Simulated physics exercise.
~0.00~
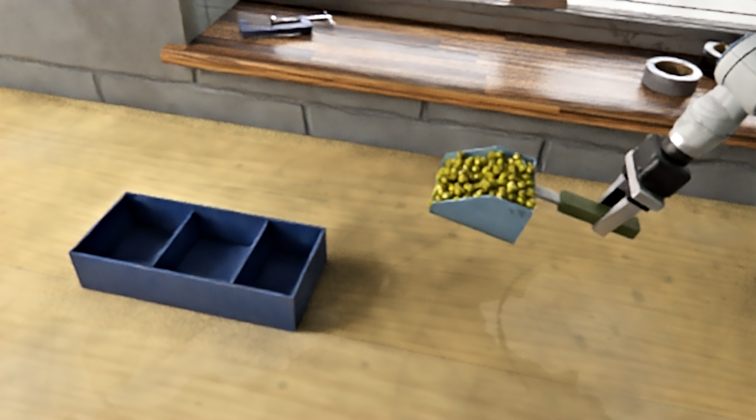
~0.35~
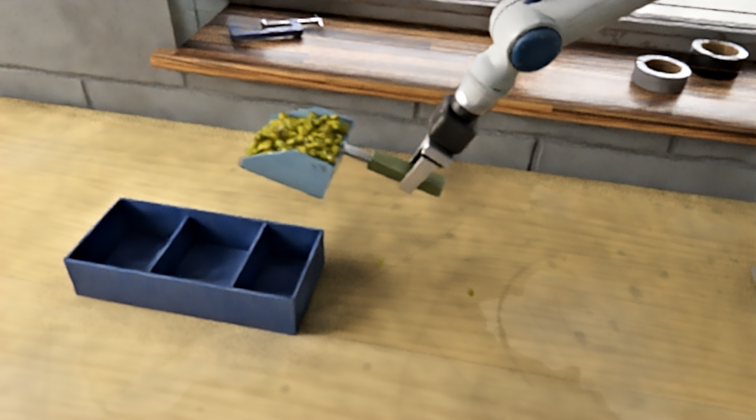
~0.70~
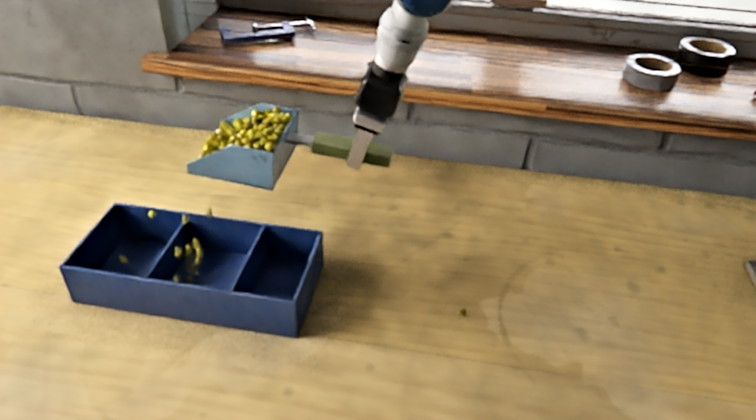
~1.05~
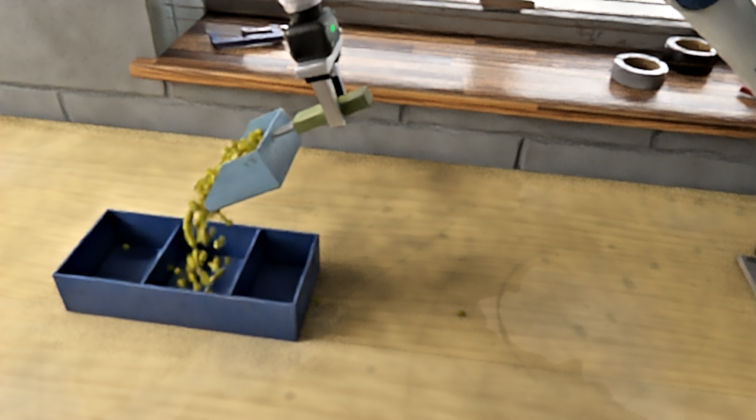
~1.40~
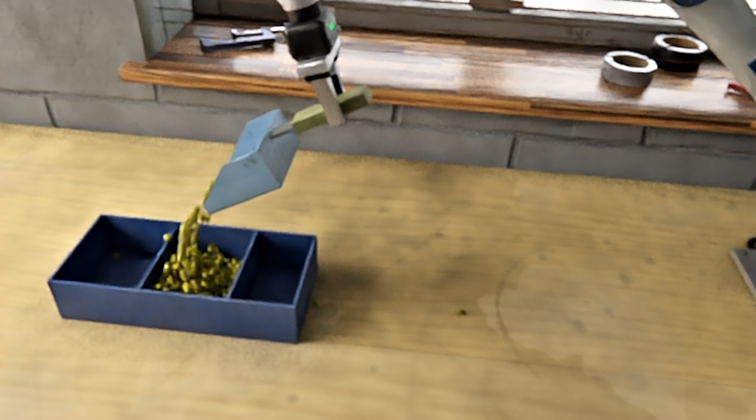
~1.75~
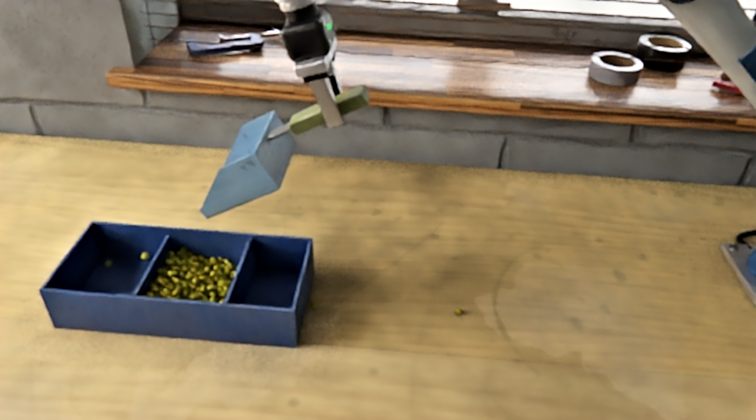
A robot arm carries a scoop of yellow-green beads left and tips them into a blue box's middle compartment.
